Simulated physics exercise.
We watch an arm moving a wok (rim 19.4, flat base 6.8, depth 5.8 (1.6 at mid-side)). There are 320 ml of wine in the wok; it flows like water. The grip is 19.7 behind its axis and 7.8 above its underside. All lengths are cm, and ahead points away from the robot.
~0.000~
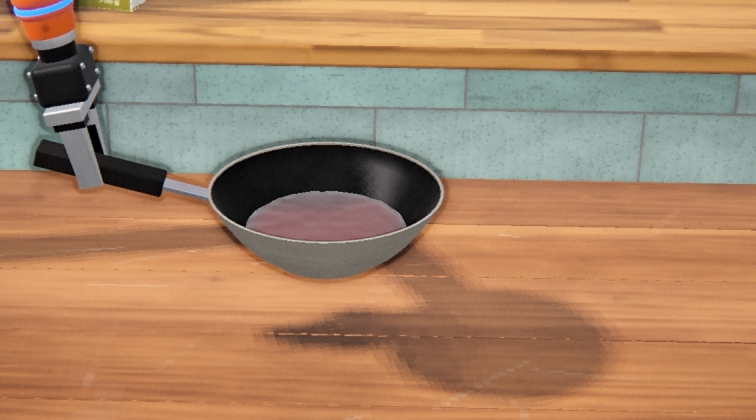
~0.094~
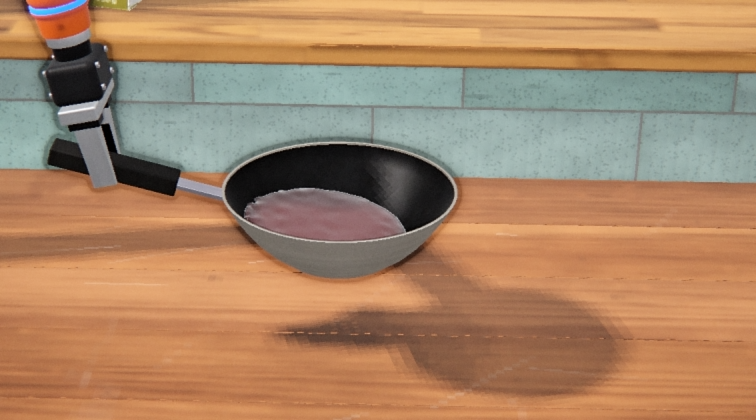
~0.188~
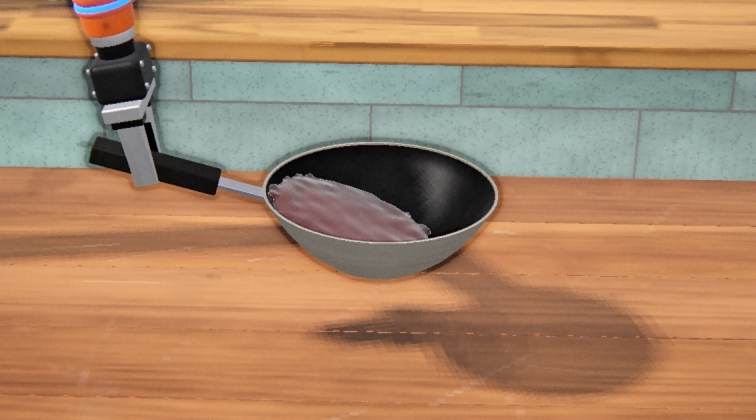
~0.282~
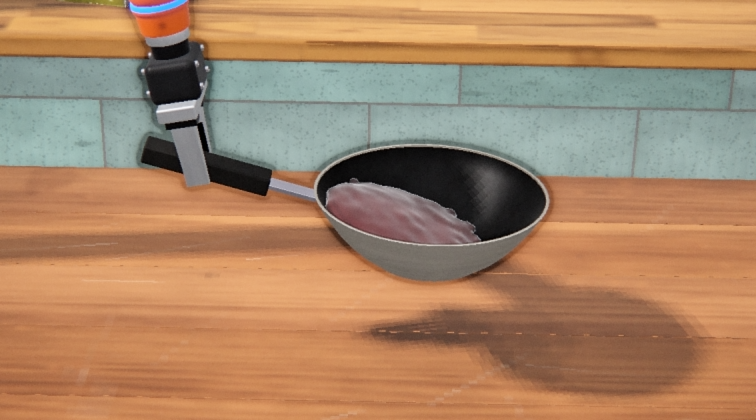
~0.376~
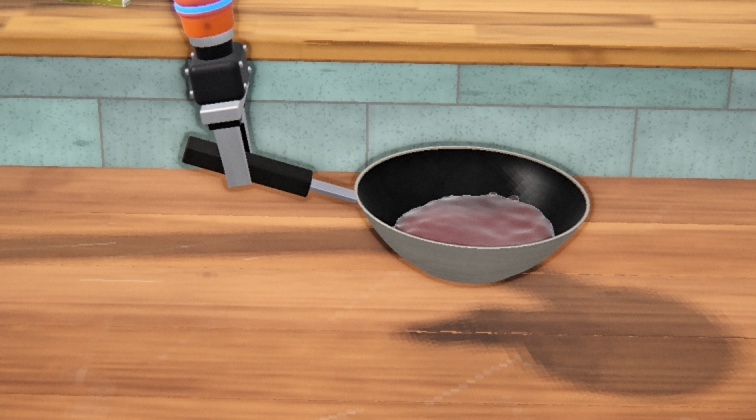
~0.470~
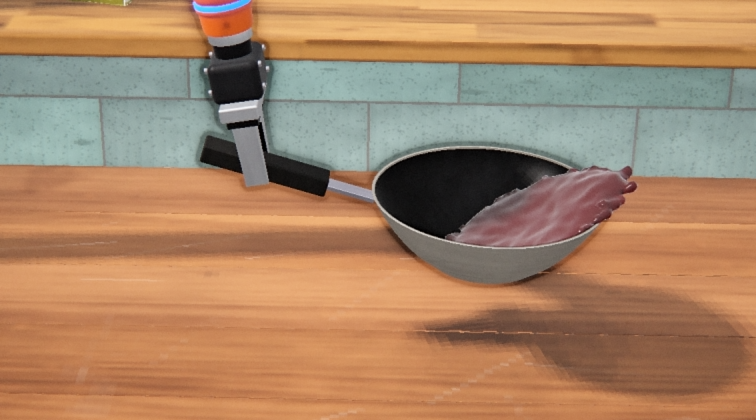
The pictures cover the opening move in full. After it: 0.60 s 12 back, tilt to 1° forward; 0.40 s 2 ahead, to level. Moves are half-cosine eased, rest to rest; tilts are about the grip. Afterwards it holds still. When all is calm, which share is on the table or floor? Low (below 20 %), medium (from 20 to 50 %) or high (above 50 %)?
A medium share, from 20 to 50 %, ends on the table or floor.
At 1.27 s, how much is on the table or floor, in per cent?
Near 30 %.
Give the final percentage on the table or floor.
Near 30 %.
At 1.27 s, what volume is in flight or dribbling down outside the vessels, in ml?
About 0 ml.
After 0.87 s, tilted 1° forward, liquid up to 17 above the table; 225 ml in the wok, 90 ml on the table or floor.
After 1.27 s, level, liquid up to 16 above the table; 225 ml in the wok, 90 ml on the table or floor.
After 1.67 s, level, liquid up to 15 above the table; 225 ml in the wok, 90 ml on the table or floor.
After 2.47 s, level, liquid up to 14 above the table; 225 ml in the wok, 90 ml on the table or floor.
In the end, 225 ml in the wok, 90 ml on the table or floor. That is 29 % on the table or floor.
